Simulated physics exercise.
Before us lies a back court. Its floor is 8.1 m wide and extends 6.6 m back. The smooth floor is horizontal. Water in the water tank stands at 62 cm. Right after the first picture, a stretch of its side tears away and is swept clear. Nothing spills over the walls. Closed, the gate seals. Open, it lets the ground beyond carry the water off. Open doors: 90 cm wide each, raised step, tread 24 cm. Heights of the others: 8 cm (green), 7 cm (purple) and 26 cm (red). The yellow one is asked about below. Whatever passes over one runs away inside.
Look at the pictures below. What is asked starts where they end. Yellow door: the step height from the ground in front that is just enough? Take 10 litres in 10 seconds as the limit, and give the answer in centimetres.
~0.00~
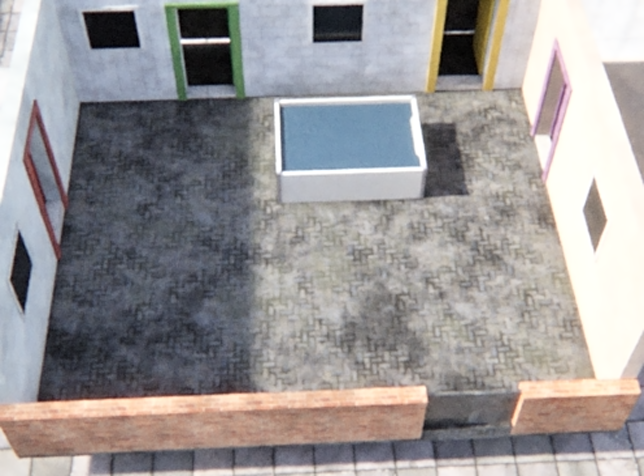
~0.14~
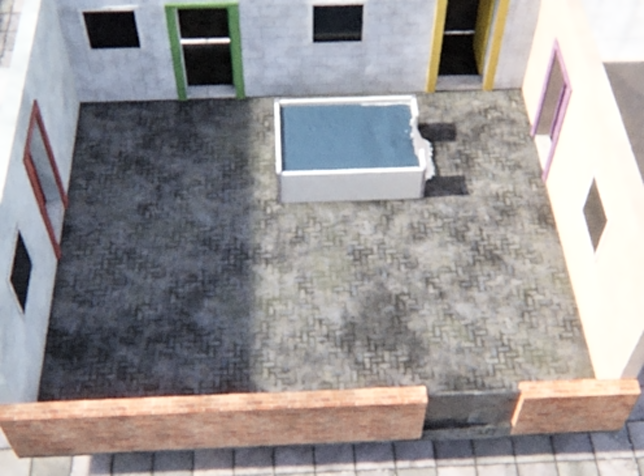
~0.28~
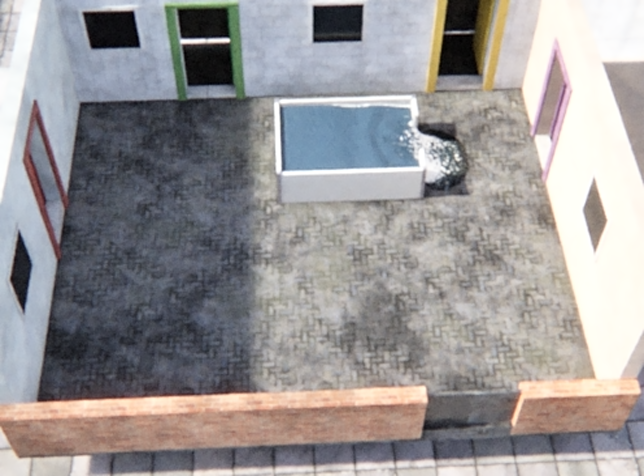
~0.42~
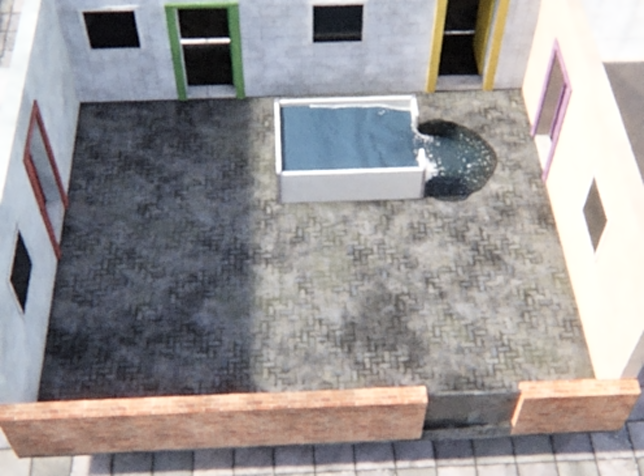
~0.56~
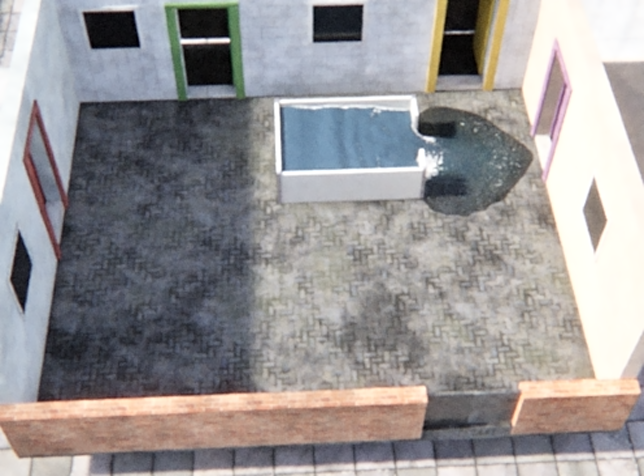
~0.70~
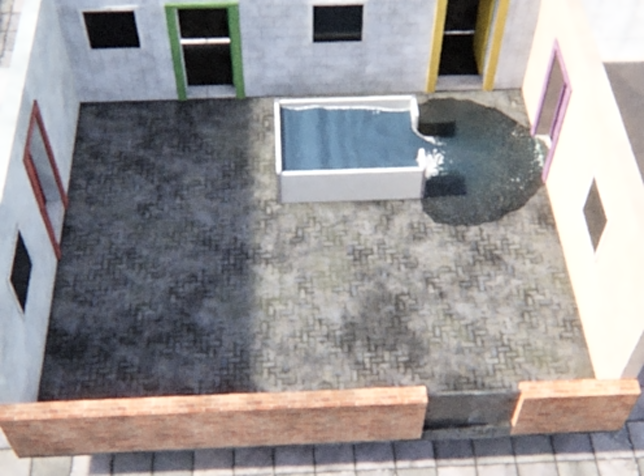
11 cm.
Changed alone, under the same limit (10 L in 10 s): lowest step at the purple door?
Door purple, min height approx. 27 cm.
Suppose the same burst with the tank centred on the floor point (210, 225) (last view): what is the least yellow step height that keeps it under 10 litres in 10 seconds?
Then about 8.5 centimetres at the least.
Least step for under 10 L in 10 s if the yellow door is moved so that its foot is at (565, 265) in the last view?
Something near 6.0 cm.
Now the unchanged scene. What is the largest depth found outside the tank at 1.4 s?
I'd put it near 34 cm.
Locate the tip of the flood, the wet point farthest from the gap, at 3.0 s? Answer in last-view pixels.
Somewhere near the pixel (593, 408).
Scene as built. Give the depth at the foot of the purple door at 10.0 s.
About 9.0 centimetres.
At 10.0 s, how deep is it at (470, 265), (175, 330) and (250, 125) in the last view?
The depths come to about 2, 2 and 2 cm.
After 1.4 s water covers 15 % of the floor, deepest (34 cm) near (514, 92); 6 cm at the yellow door, 0 litres in over its 14 cm step.
After 3.0 s water covers 20 % of the floor, deepest (24 cm) near (514, 92); 12 cm at the yellow door, 2 litres in over its 14 cm step.
After 10.0 s water covers 70 % of the floor, deepest (10 cm) near (518, 106); 7 cm at the yellow door, 2 litres in over its 14 cm step.
At the yellow door as built, the water arrived by 0.9 s and peaked near 14 cm at 2.6 s.
Run again over the same 10 s with other heights there, 20 litres in over 9.5 cm, 4 litres over 13 cm. The limit of 10 litres is kept from about 11 cm up.
